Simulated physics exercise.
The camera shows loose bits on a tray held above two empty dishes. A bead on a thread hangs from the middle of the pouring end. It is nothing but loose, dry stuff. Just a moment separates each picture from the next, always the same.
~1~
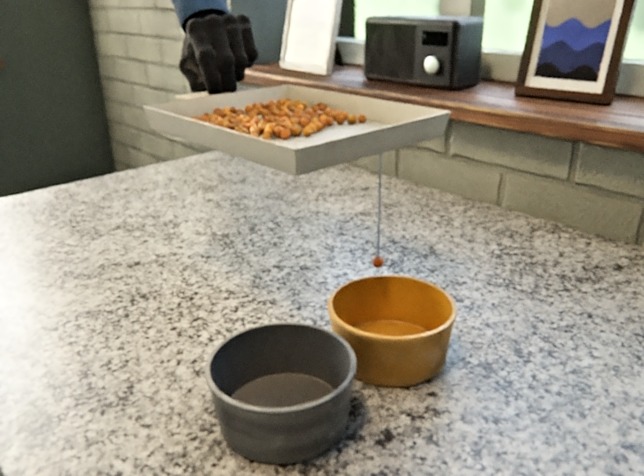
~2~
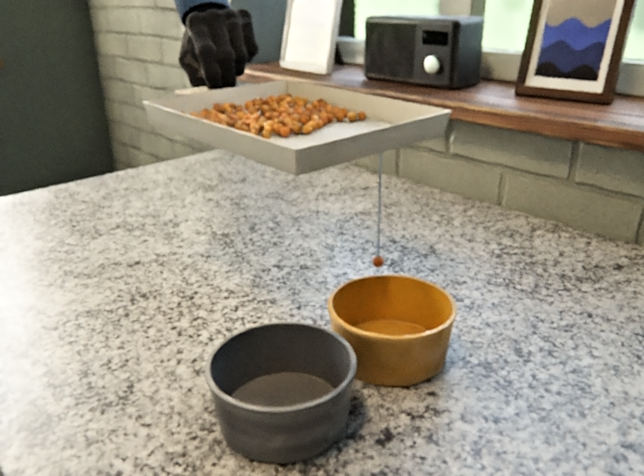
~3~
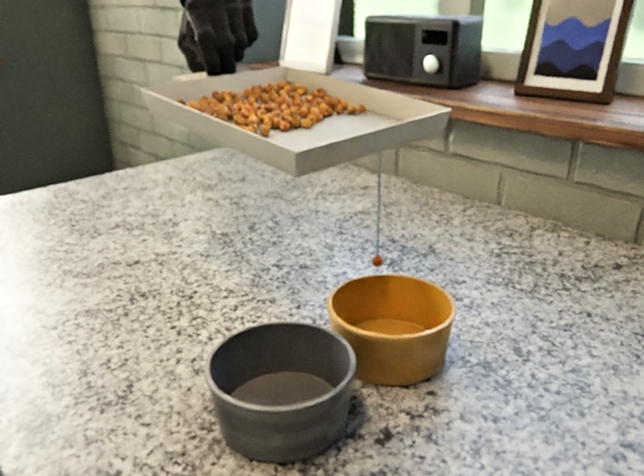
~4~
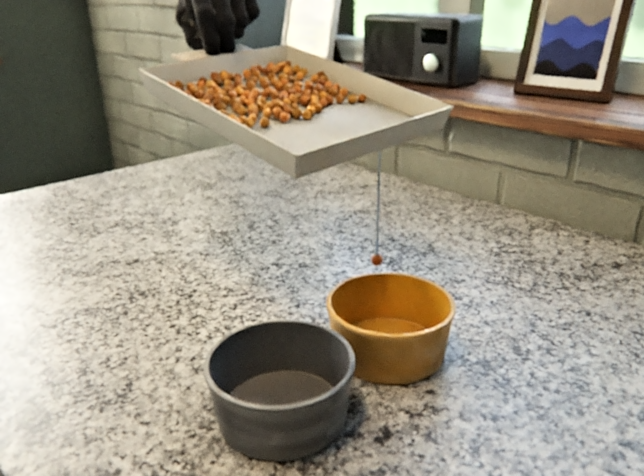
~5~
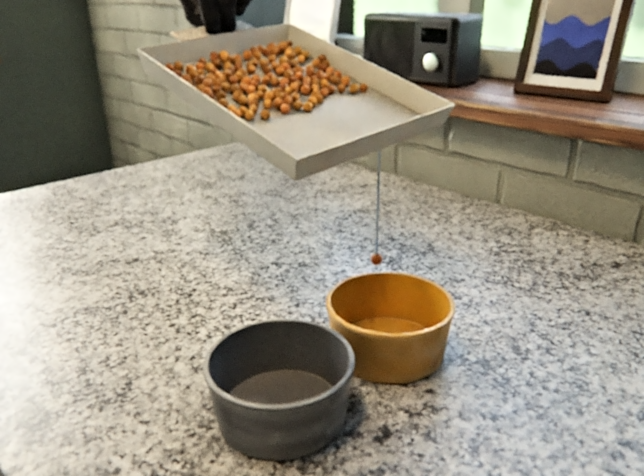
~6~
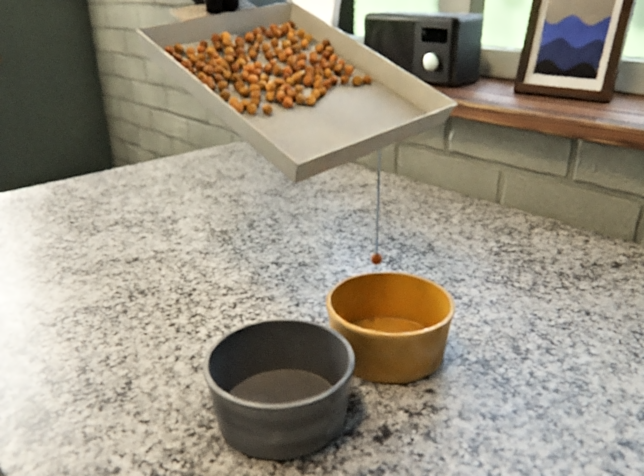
The clip shows a black-gloved hand holding a tray of roasted chickpeas above an empty grey dish and an empty yellow dish, a bead hanging on a thread; the tray gradually tilts, its near left corner lowest.
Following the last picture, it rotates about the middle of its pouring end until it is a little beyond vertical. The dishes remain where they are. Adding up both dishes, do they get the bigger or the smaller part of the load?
They get the bigger part.
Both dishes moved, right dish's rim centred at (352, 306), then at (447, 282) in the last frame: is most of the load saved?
The bulk of it and then the bulk of it.
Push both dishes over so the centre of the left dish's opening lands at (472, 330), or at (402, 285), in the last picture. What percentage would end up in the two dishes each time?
Roughly 10% the first time and 30% the second time.
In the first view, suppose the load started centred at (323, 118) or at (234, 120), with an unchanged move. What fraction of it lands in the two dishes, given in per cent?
About 70 %, then about 70 %.
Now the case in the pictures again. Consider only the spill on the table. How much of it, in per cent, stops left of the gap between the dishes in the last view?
40 %, near enough.
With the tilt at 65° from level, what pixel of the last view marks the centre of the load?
Close to (339, 149).
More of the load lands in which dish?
The one you want is the right of the two.
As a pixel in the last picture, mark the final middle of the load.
Last view, resting centre - approx. (372, 356).
Soon, tray tipped steeply; most on the tray; a stray few outside both; a small part in the air.
A while on, tray tipped past a quarter turn; about half on the tray; a small part in the left dish; about a quarter in the right dish; a small part outside both; a small part in the air.
Towards the end, tray tipped past a quarter turn; about a quarter in the left dish; about half in the right dish; about a quarter outside both.
Finally, tray tipped past a quarter turn; about a quarter in the left dish; about half in the right dish; about a quarter outside both.
